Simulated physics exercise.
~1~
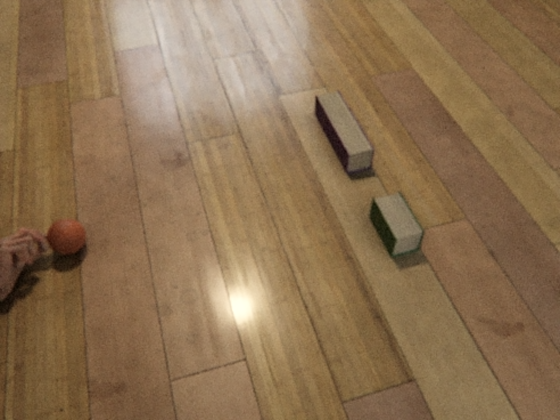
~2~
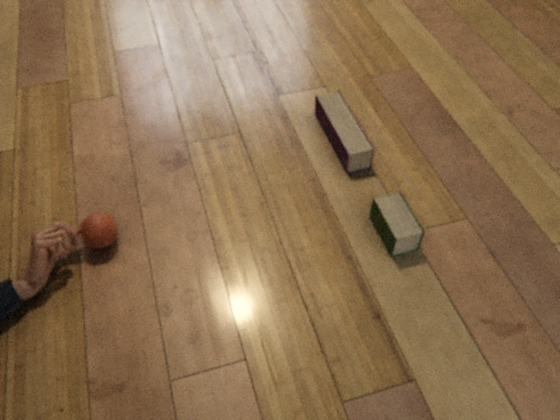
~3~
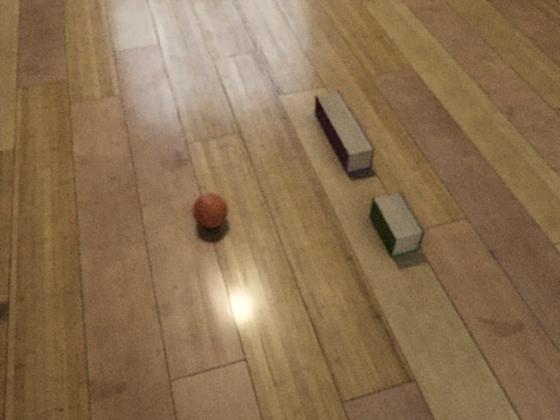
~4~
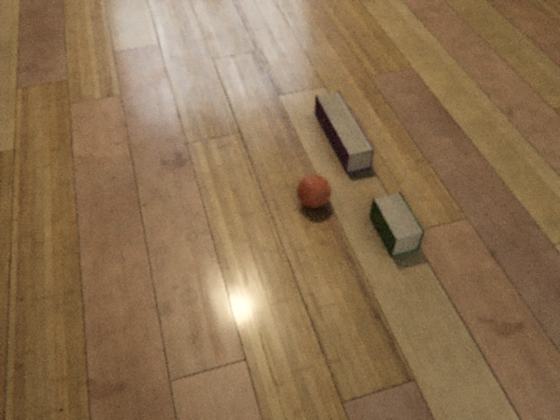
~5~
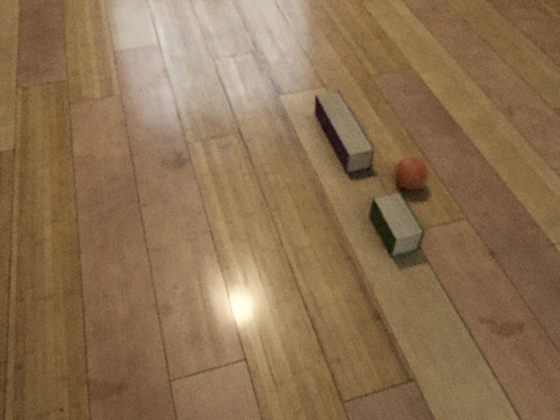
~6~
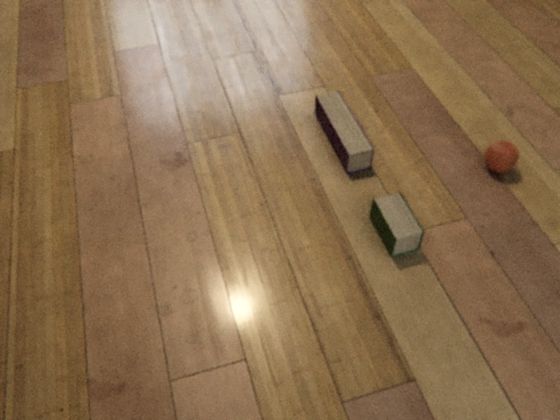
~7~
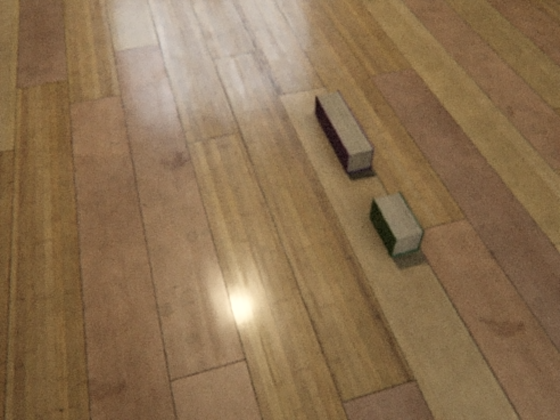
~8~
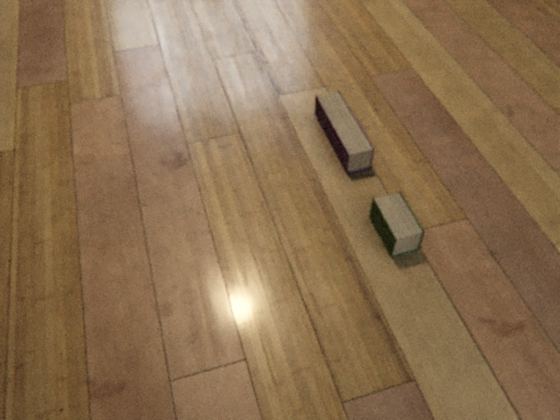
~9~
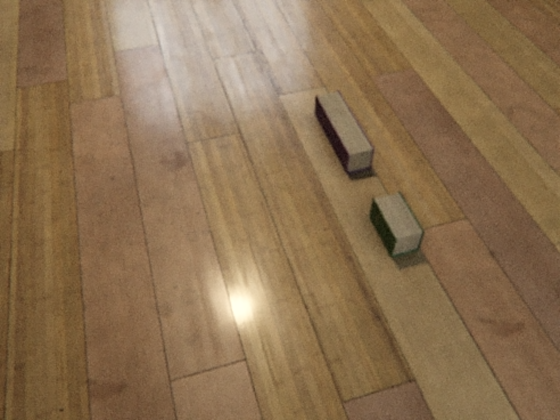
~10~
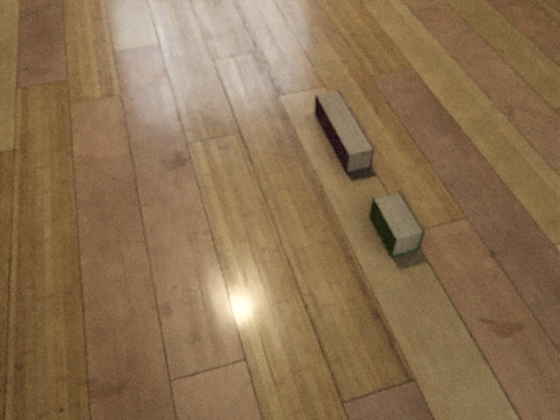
An orange, released by a hand at the left, rolls rightward across a wooden floor and passes through the narrow gap between a purple book and a green book. It continues out of view at the right, leaving both books standing in place.
